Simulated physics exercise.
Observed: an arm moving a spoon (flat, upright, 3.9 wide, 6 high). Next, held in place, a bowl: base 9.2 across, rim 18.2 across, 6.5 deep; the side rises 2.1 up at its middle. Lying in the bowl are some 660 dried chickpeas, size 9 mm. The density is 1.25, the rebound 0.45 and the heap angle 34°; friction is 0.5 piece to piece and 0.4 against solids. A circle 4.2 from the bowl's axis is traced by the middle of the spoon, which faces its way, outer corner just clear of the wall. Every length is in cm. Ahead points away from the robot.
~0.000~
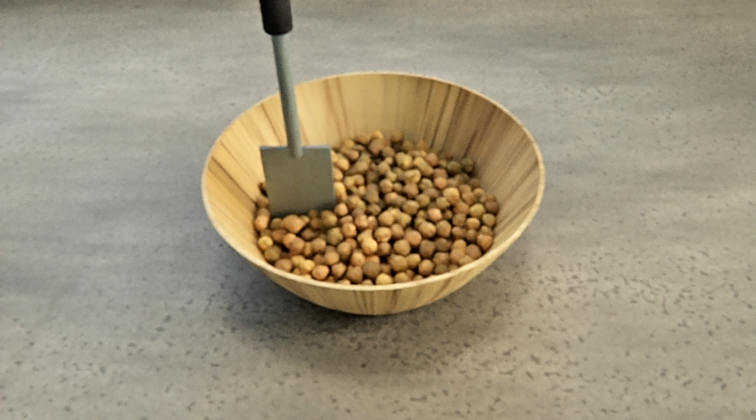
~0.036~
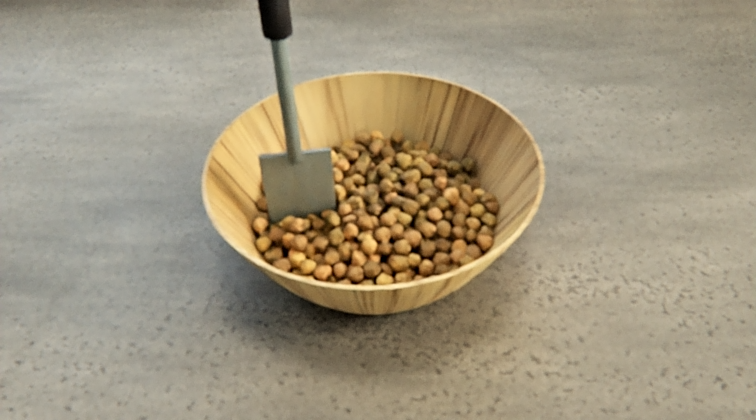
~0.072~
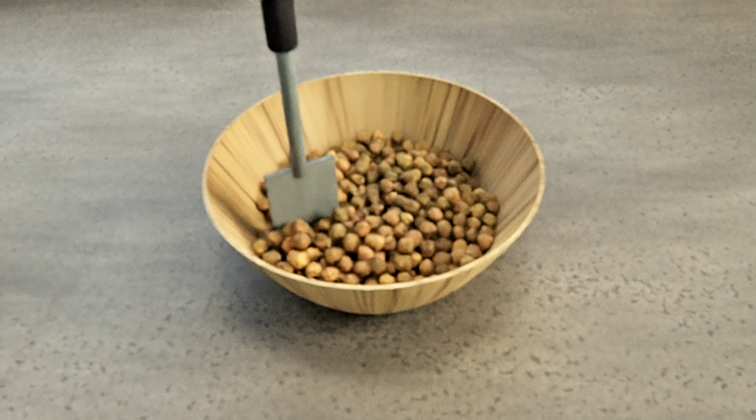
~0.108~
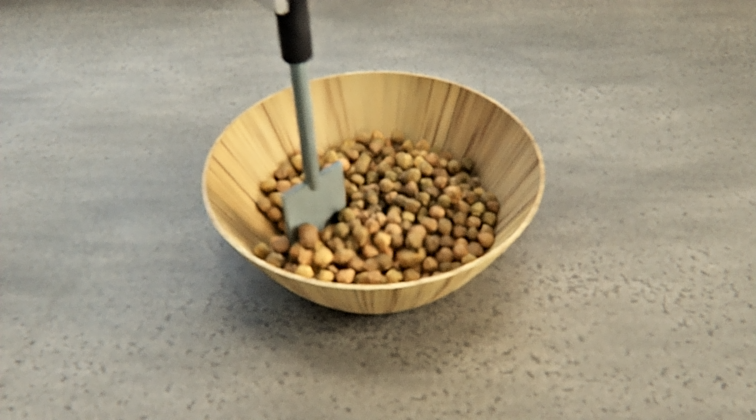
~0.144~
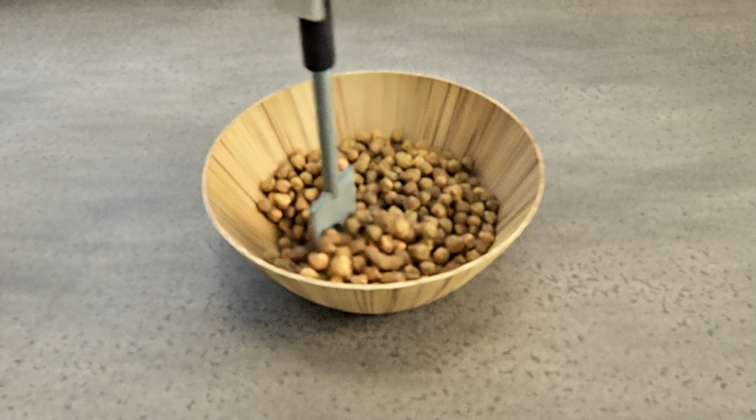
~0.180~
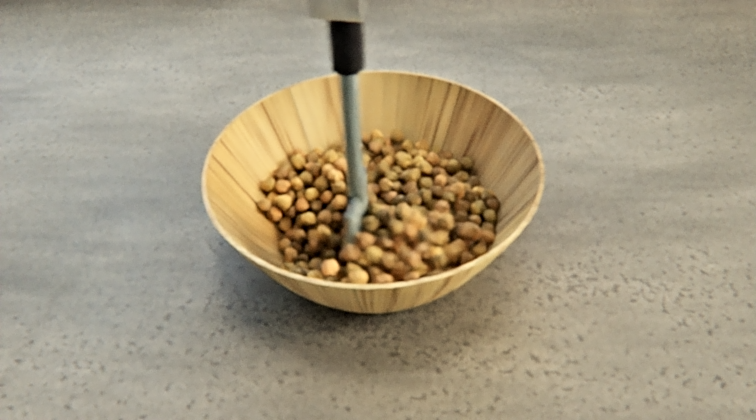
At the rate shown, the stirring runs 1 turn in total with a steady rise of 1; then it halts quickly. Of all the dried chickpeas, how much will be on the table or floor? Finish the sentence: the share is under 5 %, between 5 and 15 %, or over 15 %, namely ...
The share is under 5 %.
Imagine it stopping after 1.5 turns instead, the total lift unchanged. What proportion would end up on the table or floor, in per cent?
It would be around 5 per cent.
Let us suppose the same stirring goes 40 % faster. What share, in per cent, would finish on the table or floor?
Estimated share: Near 10 %.
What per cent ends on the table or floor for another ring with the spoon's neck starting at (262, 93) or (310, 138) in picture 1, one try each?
Roughly 0 % and 0 %.
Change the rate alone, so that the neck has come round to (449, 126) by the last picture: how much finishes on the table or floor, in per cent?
It comes to around 25 percent.
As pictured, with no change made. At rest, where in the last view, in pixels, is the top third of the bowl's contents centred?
(311, 223).
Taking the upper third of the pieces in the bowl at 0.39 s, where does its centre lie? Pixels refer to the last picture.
Upper-third centre: Approx. (459, 157) px.
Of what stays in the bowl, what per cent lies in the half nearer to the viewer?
About 55 %.
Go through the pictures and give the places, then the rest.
In the first frame, spoon neck at (292, 124), 0° round; upper third of the load around (378, 204), from x 260 to 490, top at y 135; 664 in the bowl.
In the second frame, spoon neck at (291, 130), 8° round; upper third of the load around (375, 207), from x 260 to 490, top at y 135.
In the third frame, spoon neck at (296, 143), 26° round; upper third of the load around (372, 213), from x 260 to 490, top at y 135.
In the fourth frame, spoon neck at (309, 155), 44° round; upper third of the load around (375, 226), from x 265 to 490, top at y 135.
In the fifth frame, spoon neck at (329, 164), 62° round; upper third of the load around (387, 231), from x 265 to 490, top at y 135.
In the sixth frame, spoon neck at (355, 168), 81° round; upper third of the load around (400, 228), from x 265 to 490, top at y 135; 664 in the bowl.
By 0.39 s, 188° round, highest piece 8 above the table; 661 in the bowl, 3 on the table or floor.
By 0.61 s, 296° round, highest piece 8 above the table; 647 in the bowl, 12 on the table or floor, 5 in flight or on the tool.
By 0.91 s, 0° round, highest piece 6 above the table; 644 in the bowl, 20 on the table or floor.
By 1.61 s, 0° round, highest piece 6 above the table; 644 in the bowl, 20 on the table or floor.
Final count, 644 in the bowl, 20 on the table or floor. That is 3 % on the table or floor.
